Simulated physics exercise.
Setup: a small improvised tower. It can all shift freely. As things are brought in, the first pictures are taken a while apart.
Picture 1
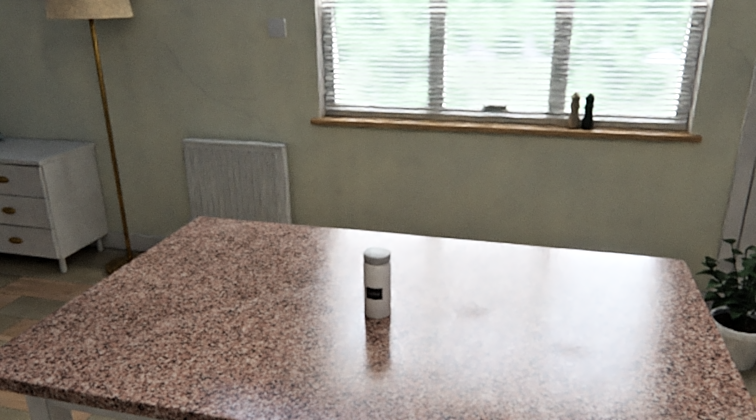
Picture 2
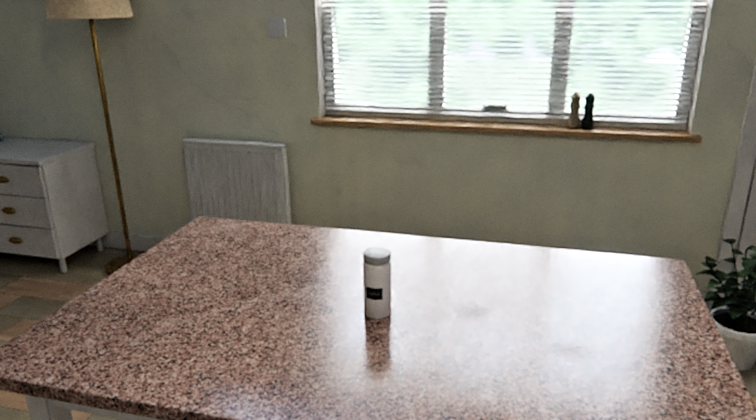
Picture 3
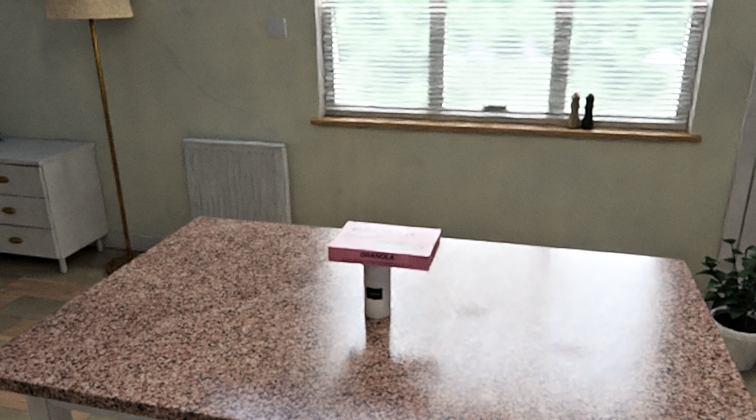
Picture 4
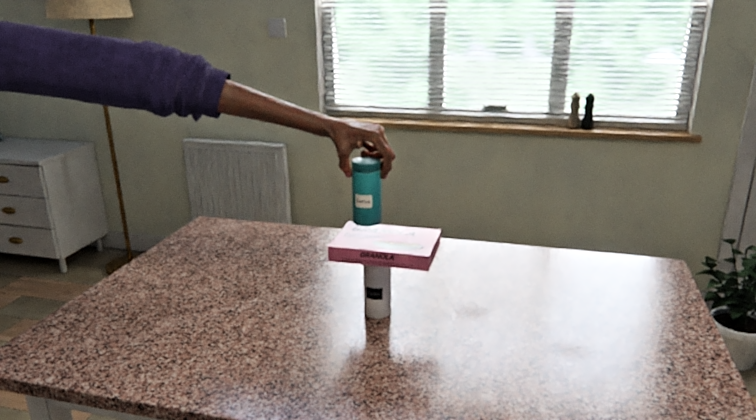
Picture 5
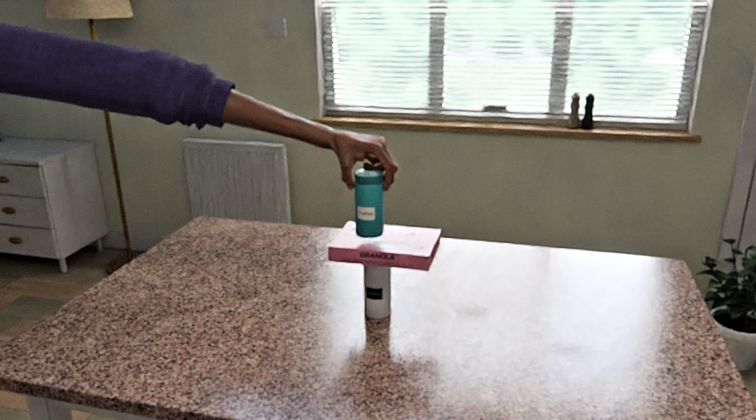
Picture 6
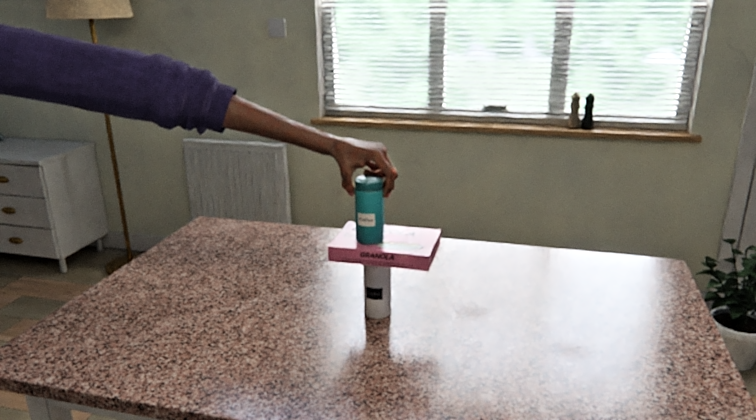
On a speckled table, a pink box appears atop a white jar, and a hand lowers a turquoise jar onto it.
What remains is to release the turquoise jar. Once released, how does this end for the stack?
I predict the stack will bear it.
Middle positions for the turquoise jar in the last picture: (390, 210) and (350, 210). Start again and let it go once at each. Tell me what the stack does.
It does not fall the first time and does not fall the second time.
Then, 0.40 s later than the last frame, all is still.
Then, 1.10 s later than the last frame, turquoise jar resting near (369, 210).
Then, 2.30 s later than the last frame, things are still on the move.
When it is over, all 3 as before. End places, in pixels of the last picture, turquoise jar near (369, 211). The stack holds.
